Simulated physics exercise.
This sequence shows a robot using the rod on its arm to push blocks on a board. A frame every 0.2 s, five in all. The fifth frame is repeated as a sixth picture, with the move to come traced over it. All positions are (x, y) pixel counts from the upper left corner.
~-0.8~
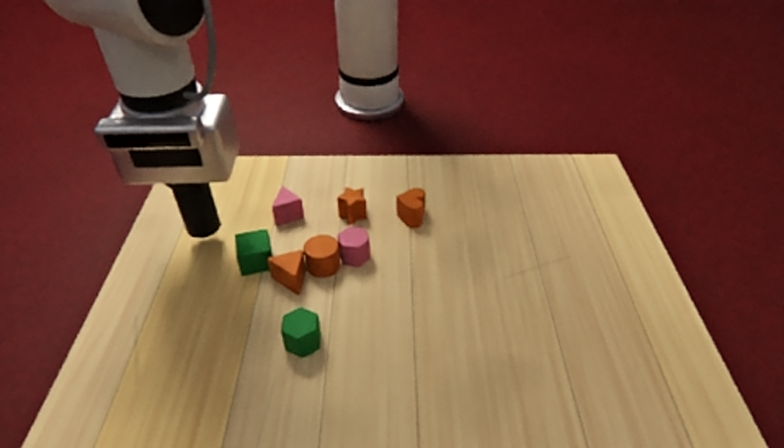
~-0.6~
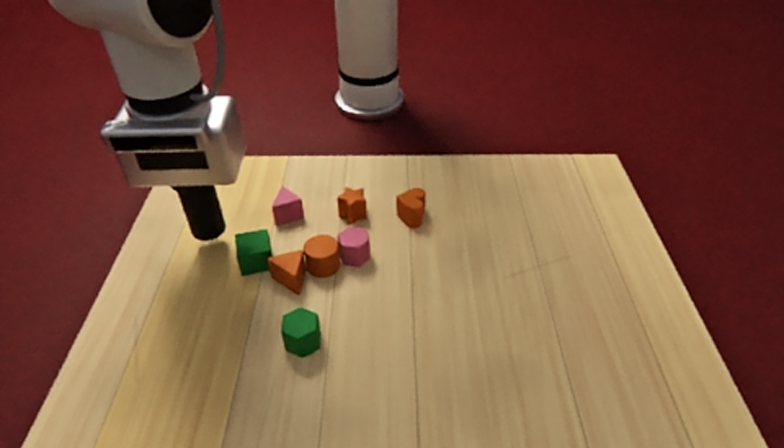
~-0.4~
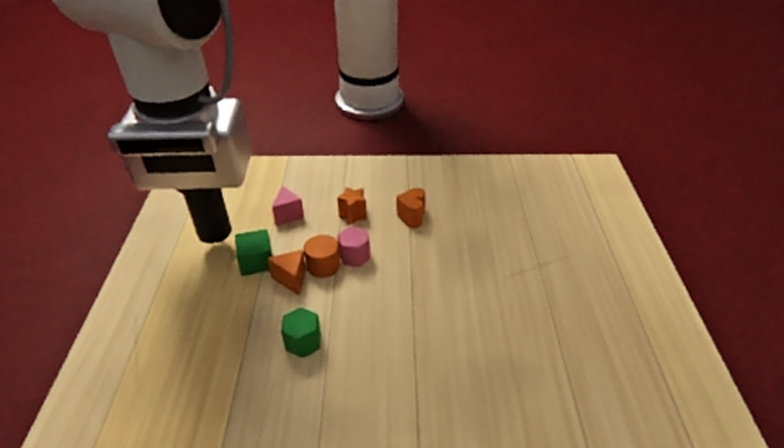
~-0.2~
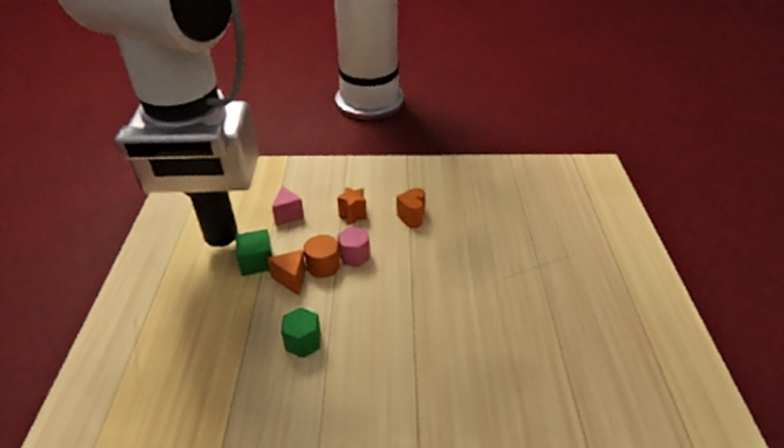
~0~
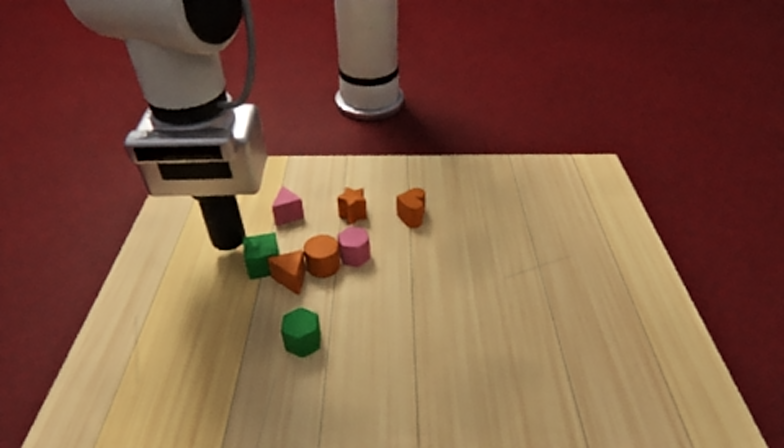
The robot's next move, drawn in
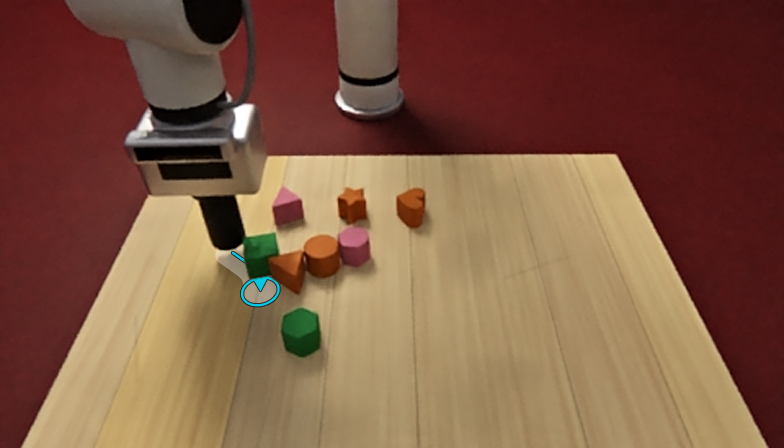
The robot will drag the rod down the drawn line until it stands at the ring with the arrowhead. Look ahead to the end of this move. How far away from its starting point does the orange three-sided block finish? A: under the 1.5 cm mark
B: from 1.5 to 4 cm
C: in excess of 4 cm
The answer is C.
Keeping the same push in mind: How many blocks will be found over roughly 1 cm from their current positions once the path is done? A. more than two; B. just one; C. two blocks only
C: Two blocks only.
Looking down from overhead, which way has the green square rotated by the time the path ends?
Its rotation is counterclockwise.
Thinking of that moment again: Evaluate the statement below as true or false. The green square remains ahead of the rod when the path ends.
The statement is false.
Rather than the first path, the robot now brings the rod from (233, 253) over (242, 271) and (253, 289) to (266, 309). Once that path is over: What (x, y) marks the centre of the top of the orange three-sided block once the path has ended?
Its top face will be centred at roughly (325, 267).
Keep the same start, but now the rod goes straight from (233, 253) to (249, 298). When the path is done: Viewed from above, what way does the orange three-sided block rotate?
Looking from above, the answer is counterclockwise.
Path on the board, from (233, 253) over (247, 263) and (260, 274) to (260, 291).
On the path given first. Halfway along, rod (252, 255); green square (288, 258), turned 15° anticlockwise; orange three-sided block (308, 274).
At the end, rod (257, 277); green square (298, 268), turned 45° anticlockwise; pink three-sided block in place; orange three-sided block (322, 280), turned 40° anticlockwise; orange cylinder (324, 246).
